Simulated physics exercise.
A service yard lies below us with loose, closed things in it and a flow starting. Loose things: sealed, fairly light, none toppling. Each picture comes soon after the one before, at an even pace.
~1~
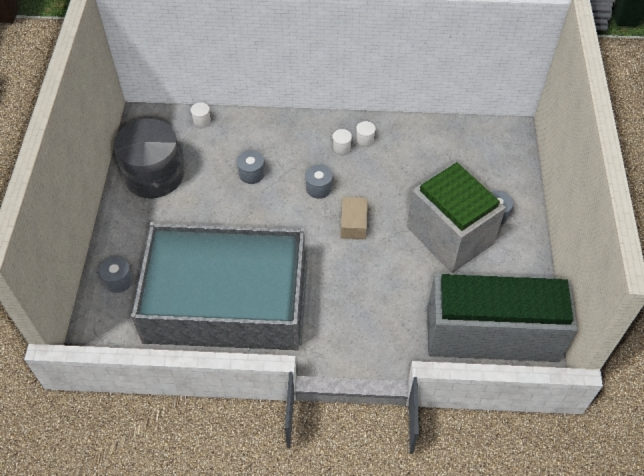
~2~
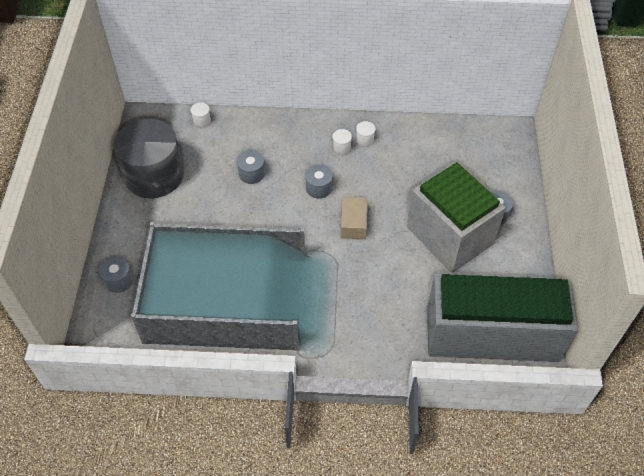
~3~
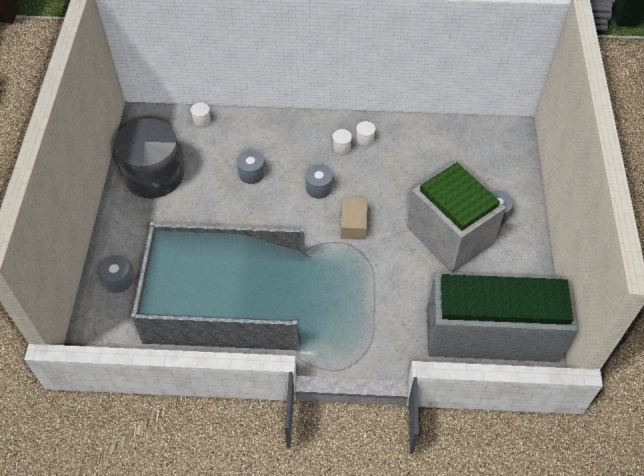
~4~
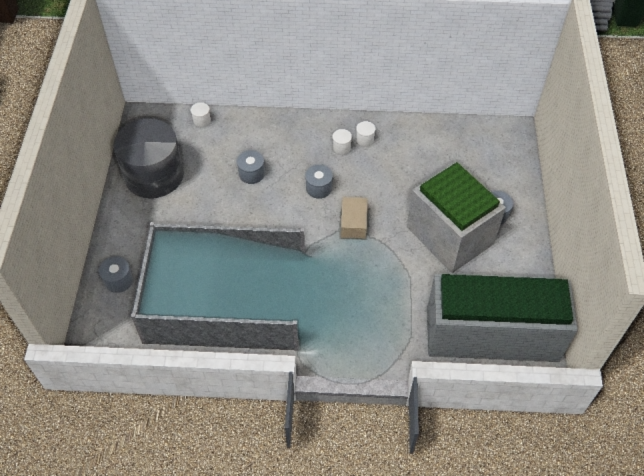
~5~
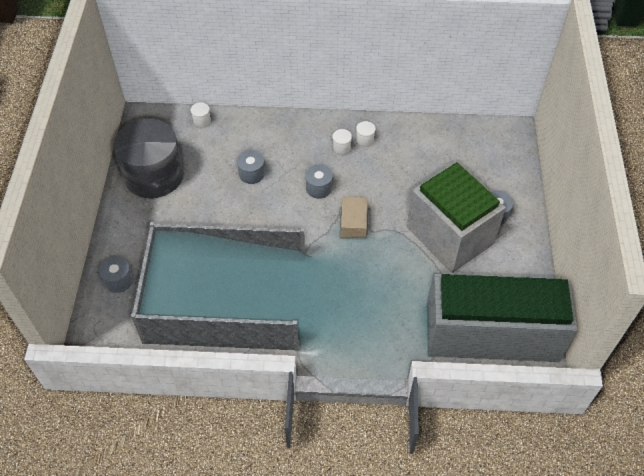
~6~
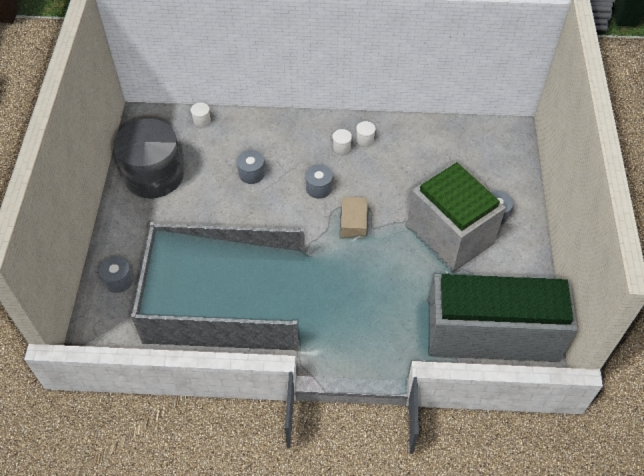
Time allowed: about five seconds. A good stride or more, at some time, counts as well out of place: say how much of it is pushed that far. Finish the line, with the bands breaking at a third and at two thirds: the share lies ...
The share lies between a third and two thirds.
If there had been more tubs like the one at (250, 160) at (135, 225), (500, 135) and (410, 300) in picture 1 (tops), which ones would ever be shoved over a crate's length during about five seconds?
Copy by copy, in order: Largely stays, relocated, relocated.
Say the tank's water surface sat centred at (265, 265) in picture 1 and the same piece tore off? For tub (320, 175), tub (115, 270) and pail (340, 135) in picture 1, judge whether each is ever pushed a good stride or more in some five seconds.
Result per object - stayed close, stayed close, went far.
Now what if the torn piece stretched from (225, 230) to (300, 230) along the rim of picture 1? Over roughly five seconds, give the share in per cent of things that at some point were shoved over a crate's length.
I'd say around 80 per cent.
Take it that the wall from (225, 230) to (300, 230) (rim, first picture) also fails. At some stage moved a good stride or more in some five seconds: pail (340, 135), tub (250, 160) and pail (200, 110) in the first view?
Taking them one at a time, the first gets shoved clear, the second gets shoved clear and the third gets shoved clear.
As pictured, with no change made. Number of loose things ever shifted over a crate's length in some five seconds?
3 in total.
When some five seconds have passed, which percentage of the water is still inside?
It comes to about 82 parts in a hundred.
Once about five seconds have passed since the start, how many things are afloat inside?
The total here is 1.
A moment on, 0 of 8 are well off their spots; 0 afloat.
Next, 0 of 8 are well off their spots; 0 afloat.
Later, 2 of 8 are well off their spots; 1 afloat.
In the end, 3 of 8 are well off their spots, and 3 have been at some point; 1 afloat.
